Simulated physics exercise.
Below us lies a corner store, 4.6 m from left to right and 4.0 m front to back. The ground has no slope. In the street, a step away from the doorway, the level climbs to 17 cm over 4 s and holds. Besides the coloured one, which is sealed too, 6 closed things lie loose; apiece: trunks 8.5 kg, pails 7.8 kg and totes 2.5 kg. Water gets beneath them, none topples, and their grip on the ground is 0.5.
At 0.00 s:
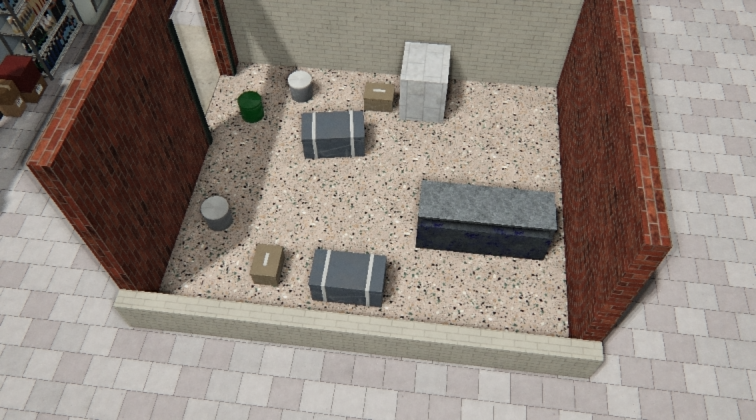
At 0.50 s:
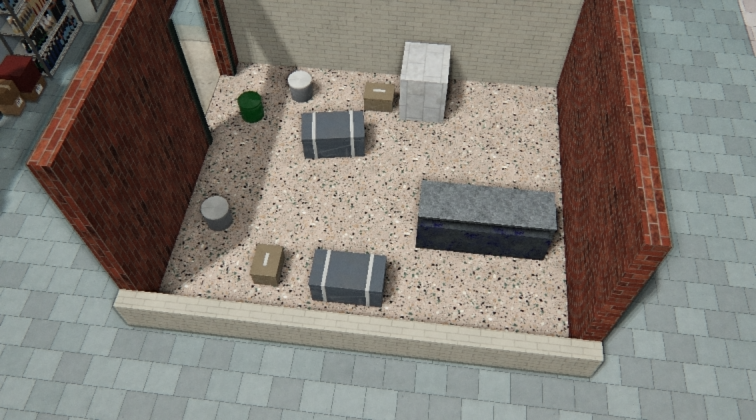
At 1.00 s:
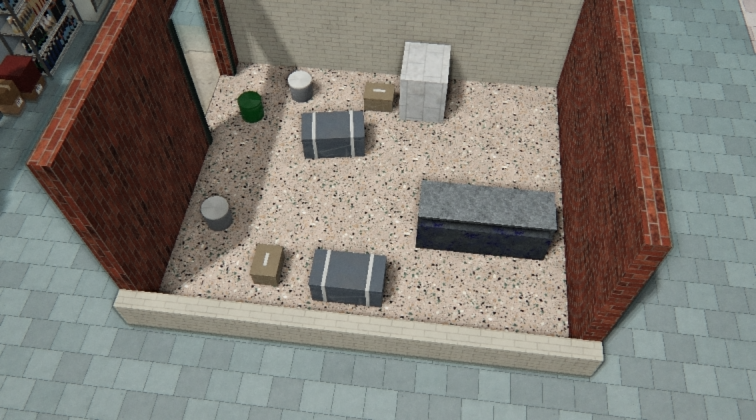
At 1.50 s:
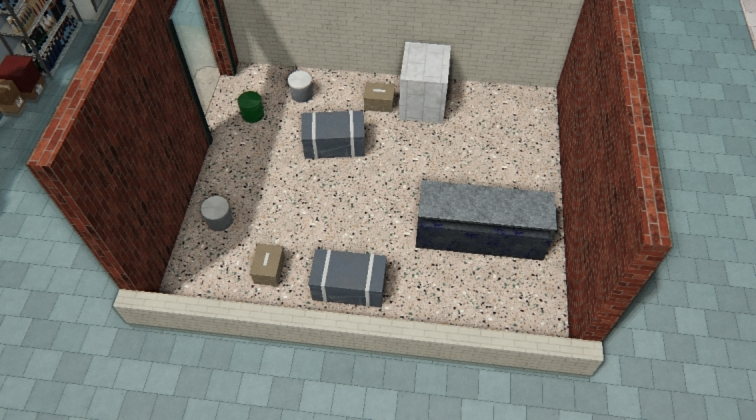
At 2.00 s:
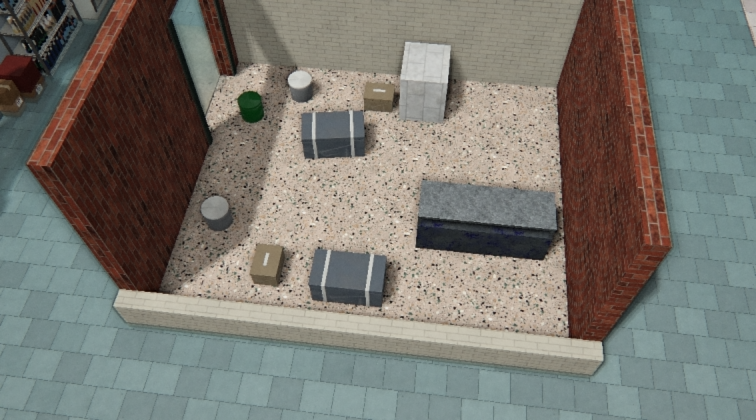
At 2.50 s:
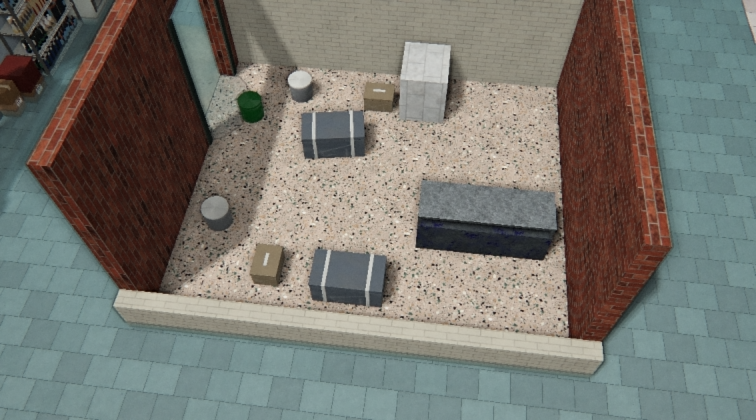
In a corner store seen from above, a green pail, pale pails, boxes and strapped grey totes stay still on the speckled floor, while the paving outside turns from pale grey to blue-green and the doorway strip takes on a similar tint.
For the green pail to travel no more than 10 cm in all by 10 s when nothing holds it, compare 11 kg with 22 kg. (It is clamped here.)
I expect that only the higher weight holds it.
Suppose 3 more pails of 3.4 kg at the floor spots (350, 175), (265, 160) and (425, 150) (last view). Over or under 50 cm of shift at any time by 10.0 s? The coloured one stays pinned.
In that order: Past it, over, short of it.
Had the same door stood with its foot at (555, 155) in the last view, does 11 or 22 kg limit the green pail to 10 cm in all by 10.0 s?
Then the lower weight is enough.
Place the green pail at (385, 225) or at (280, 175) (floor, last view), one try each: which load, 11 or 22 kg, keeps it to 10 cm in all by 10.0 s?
In that order: Either load holds; the smaller is enough.
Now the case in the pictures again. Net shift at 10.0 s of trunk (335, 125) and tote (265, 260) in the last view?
In that order: 200 cm, 40 cm.
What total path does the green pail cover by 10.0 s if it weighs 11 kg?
Some 50 cm in all.
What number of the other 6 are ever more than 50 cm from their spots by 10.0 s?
I count 4.
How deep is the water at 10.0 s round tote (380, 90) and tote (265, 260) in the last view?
About 4 and 5 cm.
After 3.5 s the green pail would be 0 cm from its start with 11 kg and 0 cm from its start with 22 kg; 6 cm of water round it then.
After 4.5 s the green pail would be 13 cm from its start with 11 kg and 0 cm from its start with 22 kg; 7 cm of water round it then.
After 7.0 s the green pail would be 39 cm from its start with 11 kg and 0 cm from its start with 22 kg; 7 cm of water round it then.
After 10.0 s the green pail would be 52 cm from its start with 11 kg and 0 cm from its start with 22 kg; 7 cm of water round it then.
